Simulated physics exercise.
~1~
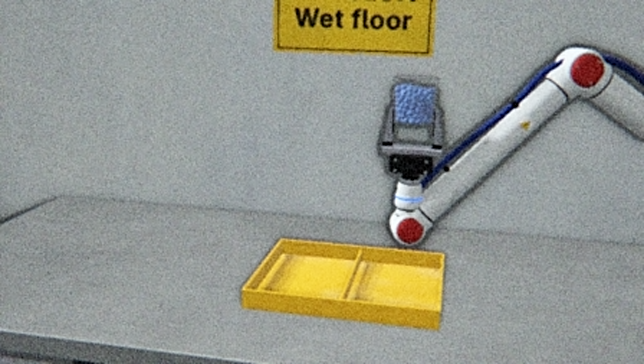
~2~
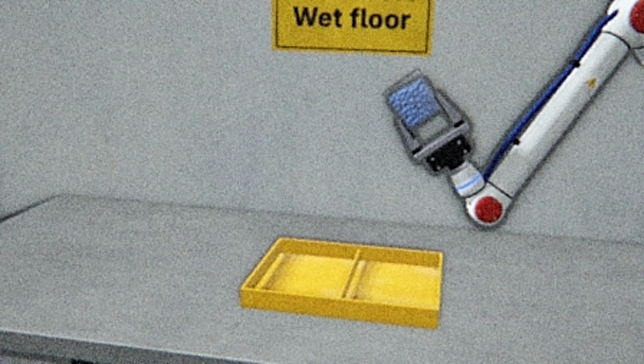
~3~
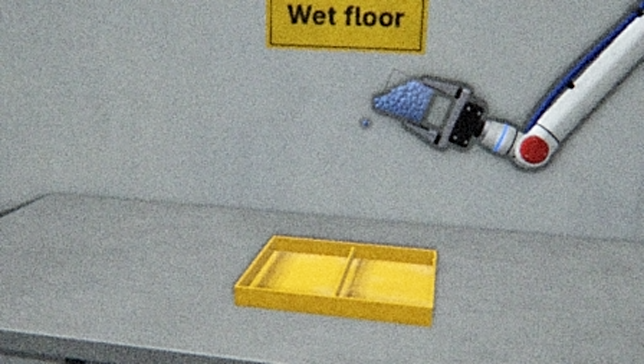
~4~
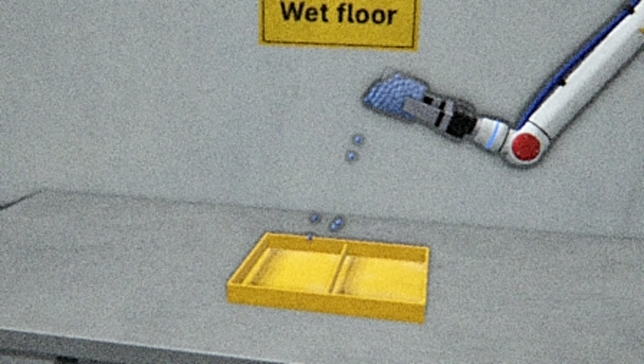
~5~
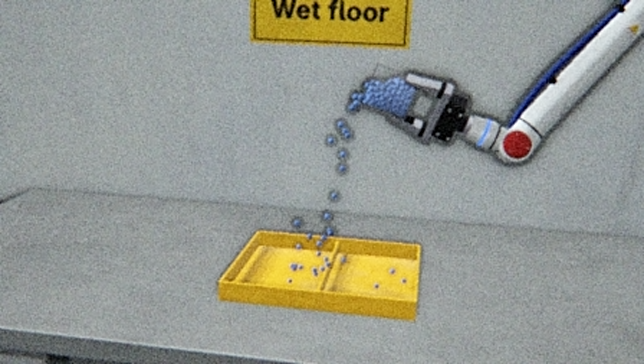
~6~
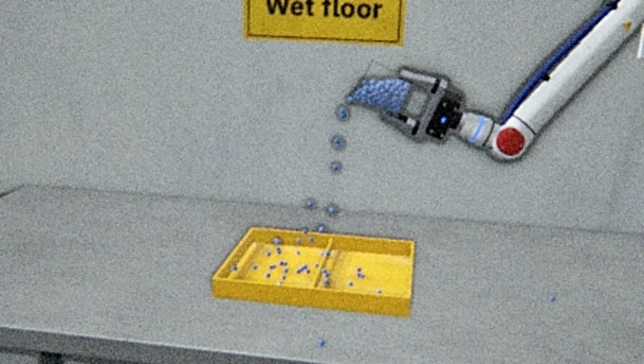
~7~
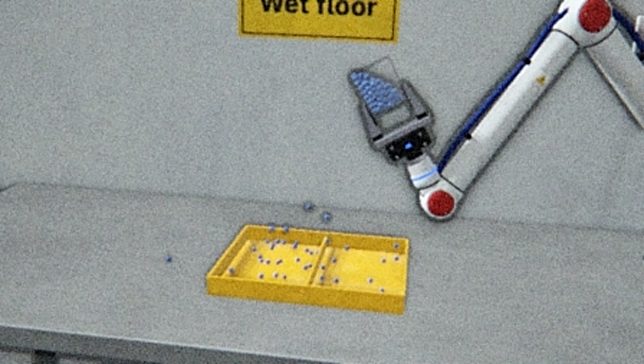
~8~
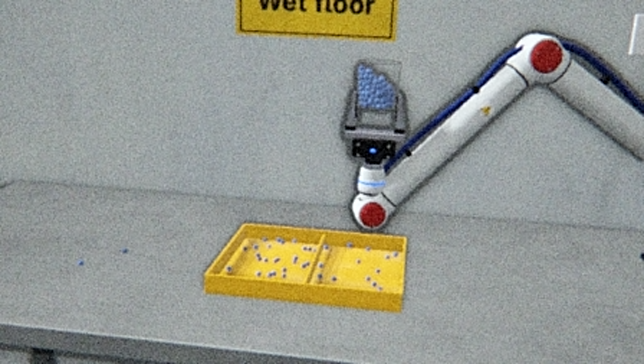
At the start, a robot arm holds a clear beaker of blue beads upright above a divided yellow tray on a grey table, with a wet floor sign behind. The arm swings the beaker to the right and tips it leftward onto its side. A few beads fall, then a thin stream drops into the tray, scattering across both parts, with a few strays bouncing onto the table. The gripper then turns the beaker back up as the last beads fall. It ends upright, still holding most of its beads, with more spilled beads in the left part than the right.
